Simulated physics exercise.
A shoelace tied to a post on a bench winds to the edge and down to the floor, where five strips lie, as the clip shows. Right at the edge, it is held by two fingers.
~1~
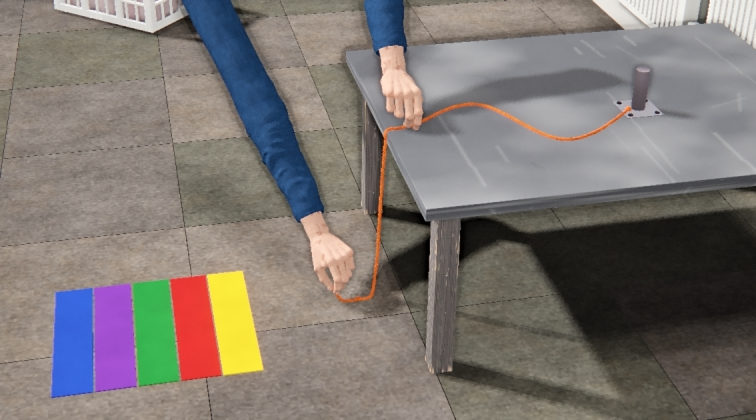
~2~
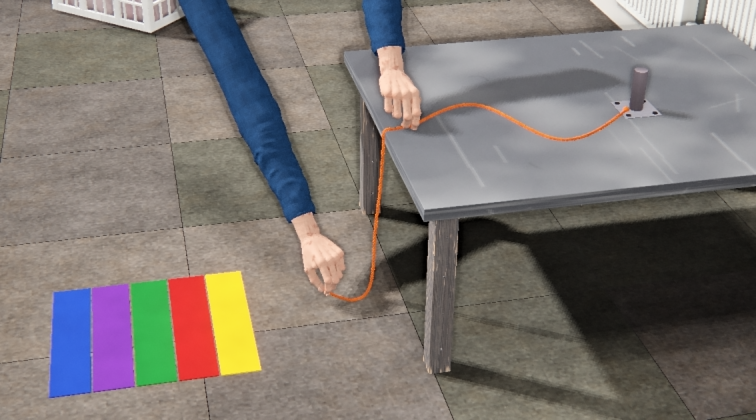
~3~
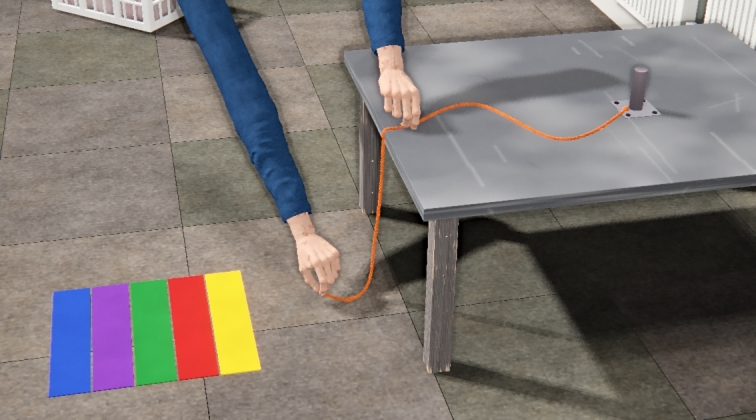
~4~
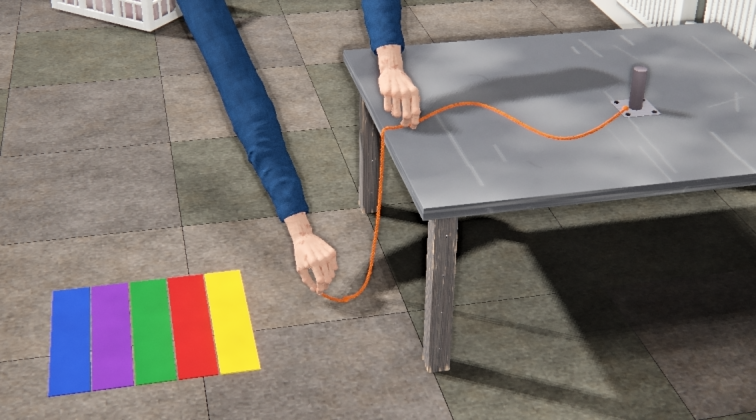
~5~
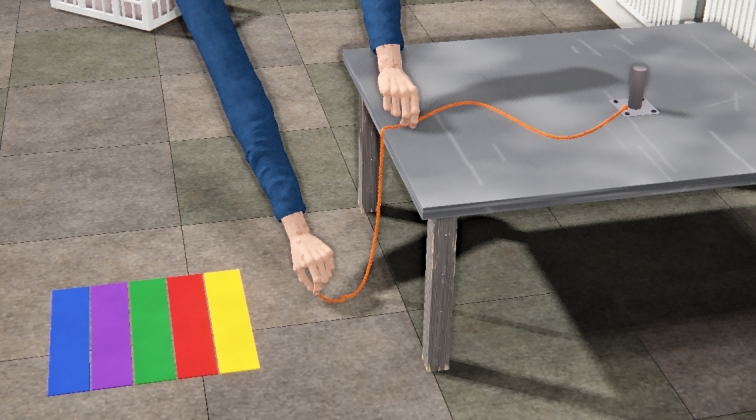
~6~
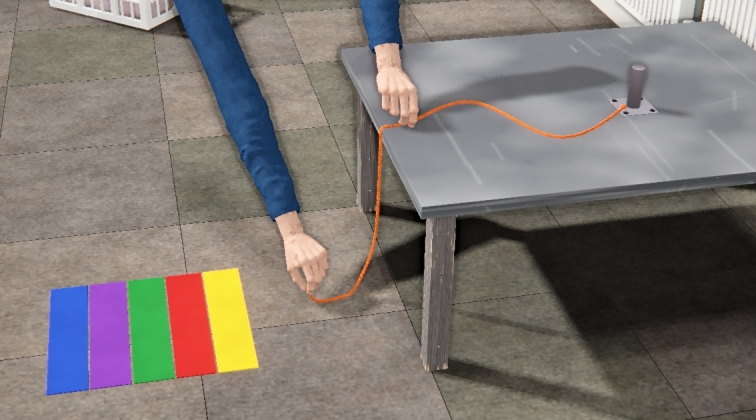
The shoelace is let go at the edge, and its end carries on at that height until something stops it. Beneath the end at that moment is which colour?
Beneath it is purple.
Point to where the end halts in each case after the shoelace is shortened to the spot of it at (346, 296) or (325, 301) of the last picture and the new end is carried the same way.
For the first cut it's about (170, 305), and for the second about (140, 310).
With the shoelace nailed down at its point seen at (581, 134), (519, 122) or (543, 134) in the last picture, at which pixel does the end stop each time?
(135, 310); (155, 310); (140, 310).
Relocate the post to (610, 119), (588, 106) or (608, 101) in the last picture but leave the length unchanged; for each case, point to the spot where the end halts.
In order, near (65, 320), (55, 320) and (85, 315).
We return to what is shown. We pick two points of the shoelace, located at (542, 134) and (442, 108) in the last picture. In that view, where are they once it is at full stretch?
First near (508, 117), second near (381, 133).
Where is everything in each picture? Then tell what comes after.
The first frame shows end (334, 289); yellow (240, 353); red (199, 358); green (157, 363); purple (115, 369); blue (73, 374).
The second frame shows end (325, 291); shoelace through (608, 124) (536, 132) (467, 105) (398, 129) (379, 198) (372, 274).
The third frame shows end (320, 291).
The fourth frame shows end (317, 290); shoelace through (607, 123) (536, 131) (466, 104) (397, 127) (380, 197) (369, 273).
The fifth frame shows end (314, 290).
The sixth frame shows end (308, 290); shoelace through (605, 121) (534, 130) (464, 102) (395, 126) (378, 195) (364, 271).
A little later, end near (181, 305); over red.
Next, end near (134, 310); over green.
When it is tight, end near (106, 313); over purple. It gets as far as the purple strip.
